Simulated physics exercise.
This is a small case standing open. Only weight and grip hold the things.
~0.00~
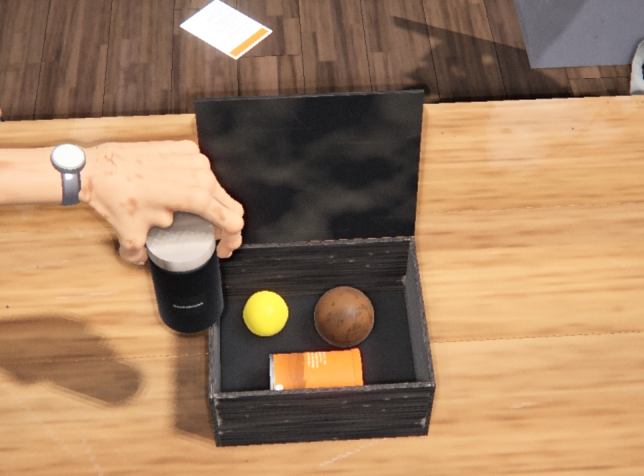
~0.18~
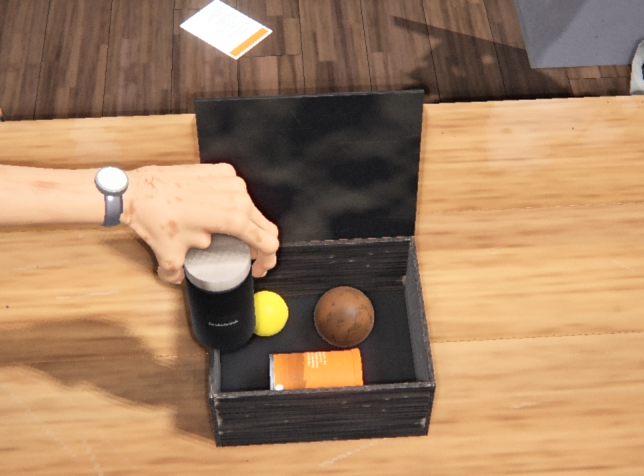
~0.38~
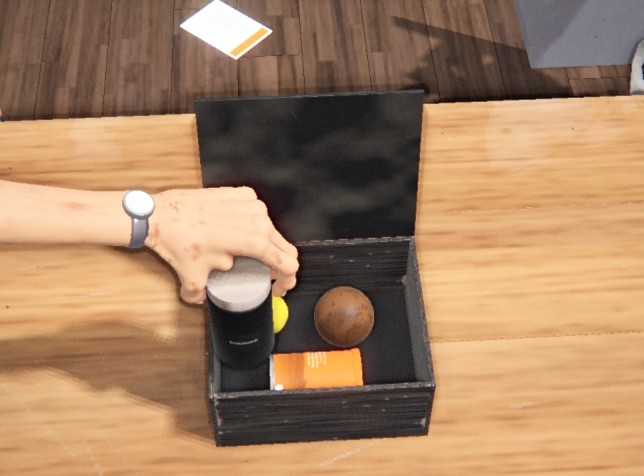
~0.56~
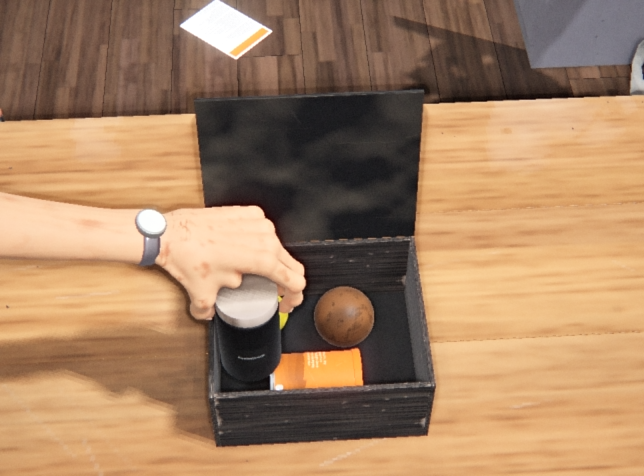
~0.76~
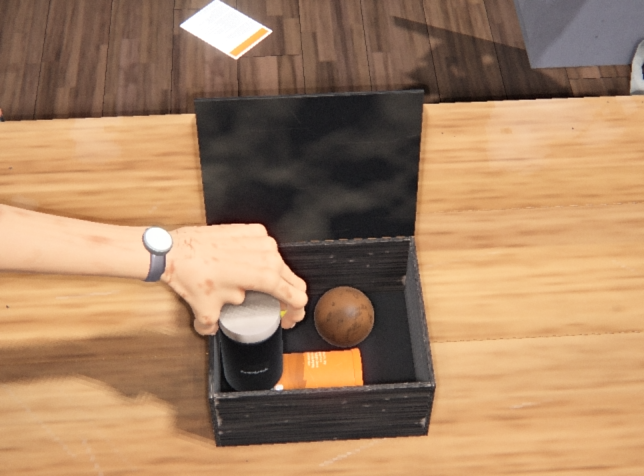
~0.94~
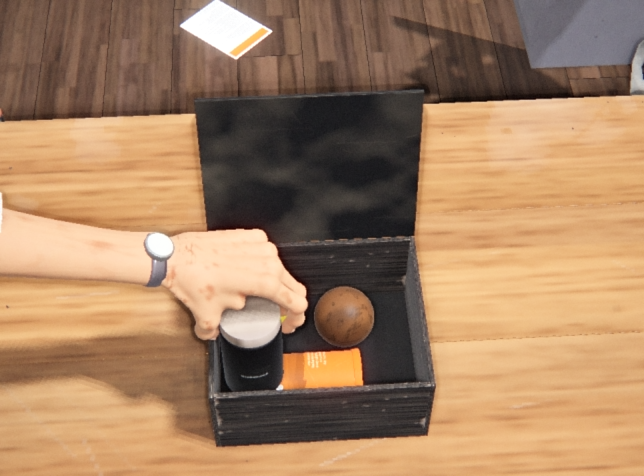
A hand wearing a round-faced watch grips a black jar by its silver lid above an open black case on a pale wooden table, seen from above by a still camera. Inside are a yellow ball at left, a brown ball at right and an orange packet in front. The hand carries the jar rightward and lowers it into the case's left side, covering the yellow ball from view.
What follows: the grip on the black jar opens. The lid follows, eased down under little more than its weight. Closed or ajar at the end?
Outcome: The lid will not close.
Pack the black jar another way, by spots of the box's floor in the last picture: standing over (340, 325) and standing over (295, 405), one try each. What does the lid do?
First, it closes; second, it stays ajar.
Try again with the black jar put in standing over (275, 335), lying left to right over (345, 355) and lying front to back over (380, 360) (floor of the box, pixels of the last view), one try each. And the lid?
In the first case it shuts flat; in the second case it closes; in the third case it sits on the rim.
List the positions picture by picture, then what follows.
In the first frame, still above its spot; black jar (186, 272).
In the second frame, still above its spot; black jar (221, 290); brown ball (344, 317).
In the third frame, still above its spot; black jar (241, 310).
In the fourth frame, still above its spot; black jar (248, 325).
In the fifth frame, still above its spot; black jar (251, 340); brown ball (344, 317).
In the sixth frame, in place under the hand; black jar (252, 345).
By 2.04 s, lid starting down; black jar tilted by 33° near (240, 361).
By 2.54 s, lid 53° above the rim; black jar tilted by 32° near (240, 361).
By 3.14 s, lid 26° above the rim; black jar tilted by 33° near (240, 361).
When it is over (6.5 s), lid 26° above the rim; left askew, black jar; the other 3 as before. End places, in pixels of the last picture, black jar near (240, 361).
